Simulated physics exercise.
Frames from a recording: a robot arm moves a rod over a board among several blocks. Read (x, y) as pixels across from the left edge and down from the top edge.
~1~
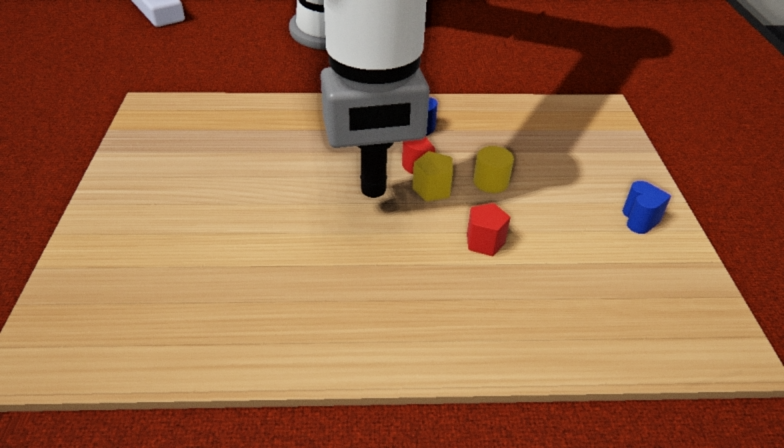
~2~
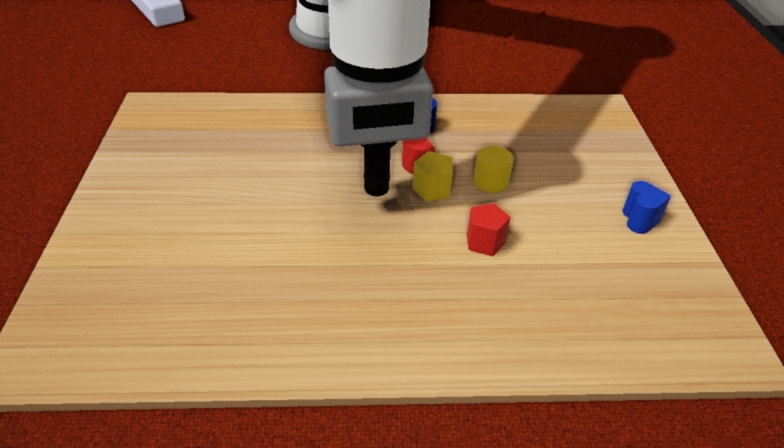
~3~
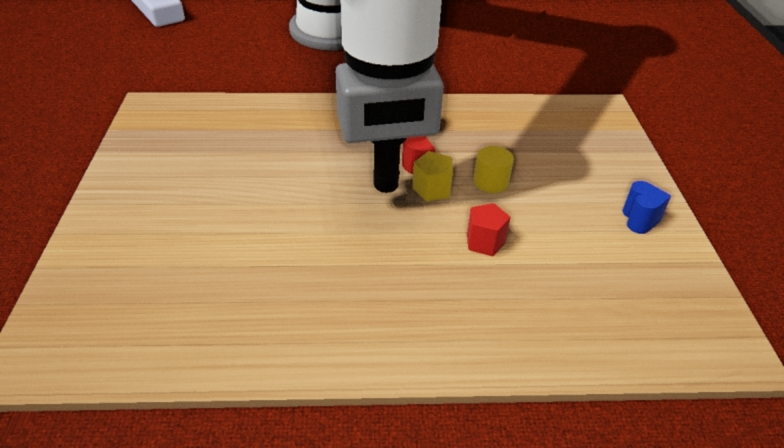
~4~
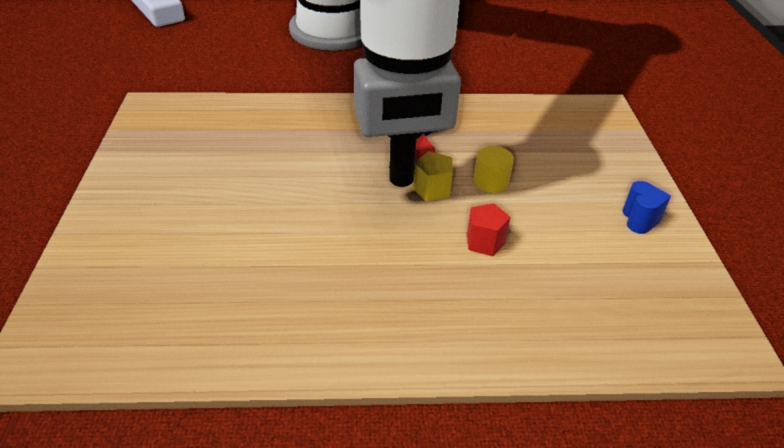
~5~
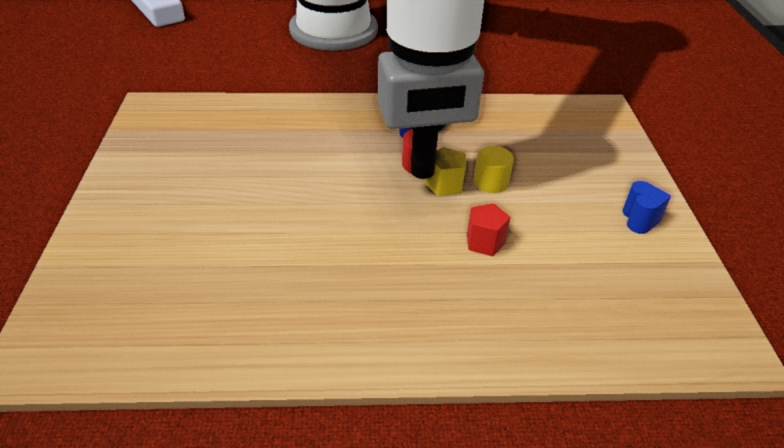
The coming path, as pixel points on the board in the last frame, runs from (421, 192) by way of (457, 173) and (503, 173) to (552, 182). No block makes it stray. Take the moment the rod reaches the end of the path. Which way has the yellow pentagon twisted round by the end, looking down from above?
Top view: Counterclockwise.
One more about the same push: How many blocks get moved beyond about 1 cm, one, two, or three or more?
The number is two.
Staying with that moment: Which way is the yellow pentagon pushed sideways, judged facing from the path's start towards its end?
Picture yourself facing from the start of the path to its end: The yellow pentagon moves off to your left.
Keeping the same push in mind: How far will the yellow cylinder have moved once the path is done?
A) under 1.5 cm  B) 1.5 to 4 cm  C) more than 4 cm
C - more than 4 cm.
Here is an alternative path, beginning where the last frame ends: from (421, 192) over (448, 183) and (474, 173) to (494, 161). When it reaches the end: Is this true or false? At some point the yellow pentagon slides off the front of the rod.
Answer: False.
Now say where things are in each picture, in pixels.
The first picture shows lower end of the rod at (374, 191), tops of blocks, red D-shaped block partly hidden, yellow pentagon at (435, 163), yellow cylinder at (496, 156).
The second picture shows rod at (377, 190), blocks as before.
The third picture shows rod at (386, 186), blocks as before.
The fourth picture shows rod at (402, 180), blocks as before.
The fifth picture shows rod at (422, 173), red D-shaped block partly hidden, yellow pentagon at (448, 159), yellow cylinder at (496, 156).
The first path, step by step. One third of the way, rod at (459, 154); yellow pentagon at (483, 140); yellow cylinder at (519, 151).
Two thirds of the way, rod at (507, 153); yellow pentagon at (512, 131), turned 40° anticlockwise; yellow cylinder at (537, 151).
At the end, rod at (557, 162); red D-shaped block not moved; yellow pentagon at (512, 131), turned 40° anticlockwise; yellow cylinder at (588, 157).
